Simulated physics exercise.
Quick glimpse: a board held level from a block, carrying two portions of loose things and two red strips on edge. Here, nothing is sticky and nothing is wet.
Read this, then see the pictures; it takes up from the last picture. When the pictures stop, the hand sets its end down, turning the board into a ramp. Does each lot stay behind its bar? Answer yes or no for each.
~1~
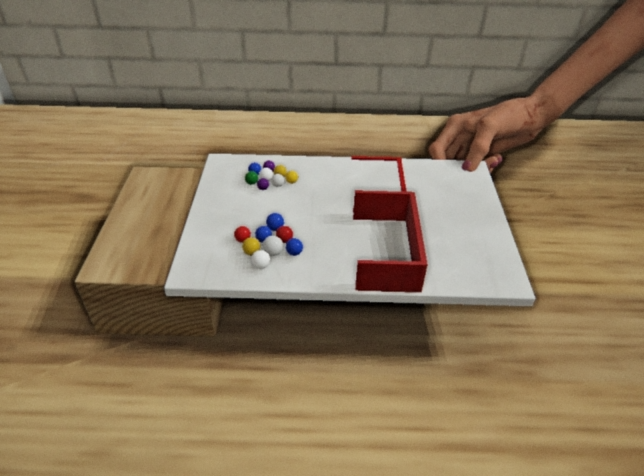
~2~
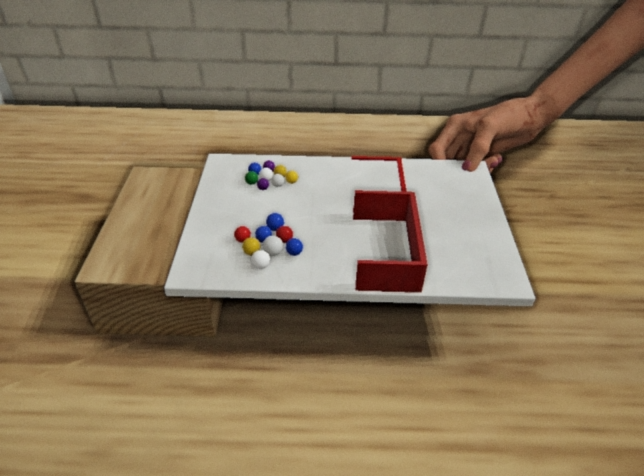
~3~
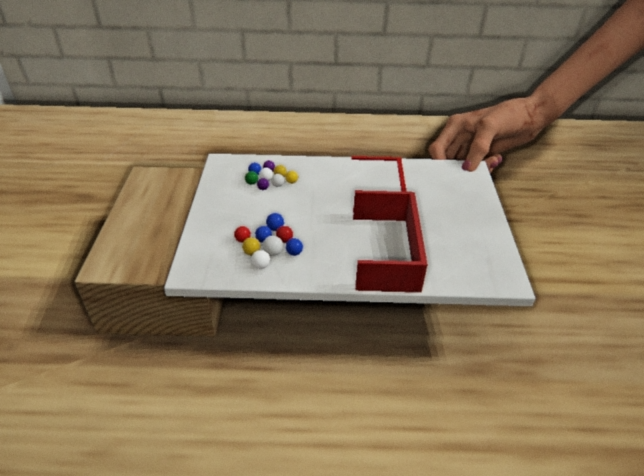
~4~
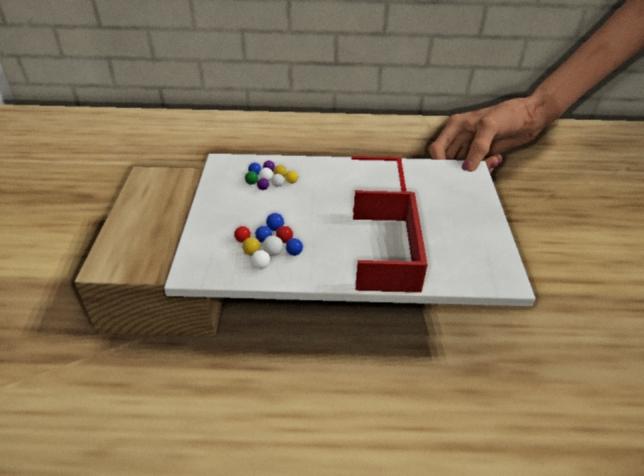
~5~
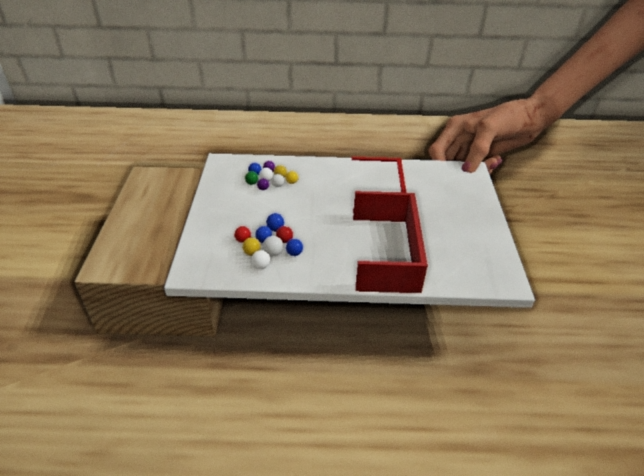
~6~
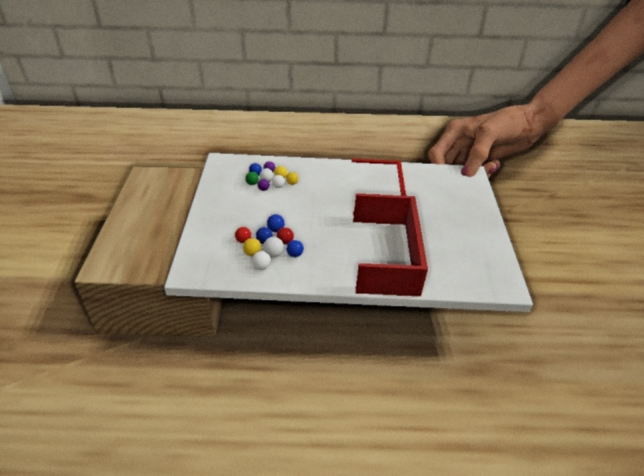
Answer: Near lot - yes; far lot - no.
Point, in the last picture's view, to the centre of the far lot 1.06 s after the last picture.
Near (532, 256).
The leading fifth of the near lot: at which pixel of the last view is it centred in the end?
About (394, 267).
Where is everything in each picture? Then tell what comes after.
The first picture shows held end of the board near (521, 295), level; block near (171, 245), about a quarter as high as the board is long; near lot near (264, 234), a few glass marbles; far lot near (266, 175), a few gumballs; near bar near (415, 240), taller than the pieces; far bar near (403, 184), much lower than a piece.
The second picture shows held end of the board near (521, 295), level; far lot near (266, 175).
The third picture shows held end of the board near (521, 295), level; near lot near (264, 234).
The fourth picture shows held end of the board near (521, 295), level; far lot near (266, 175).
The fifth picture shows held end of the board near (520, 296), level; near lot near (264, 235).
The sixth picture shows held end of the board near (518, 300), down by 2°; block near (171, 245); near lot near (264, 235), not moving; far lot near (267, 176), not moving; near bar near (415, 244); far bar near (403, 188).
Then, 0.40 s on from there, board sloping at 11°; near lot on its way down; far lot on its way down.
Then, 0.76 s on from there, board resting at 15°; near lot has reached its bar; far lot the bulk past its bar.
Then, 1.06 s on from there, board resting at 15°; near lot has reached its bar; far lot the whole lot past its bar.
In the end, board resting at 15°; near lot gathered behind its bar; far lot the whole lot past its bar.
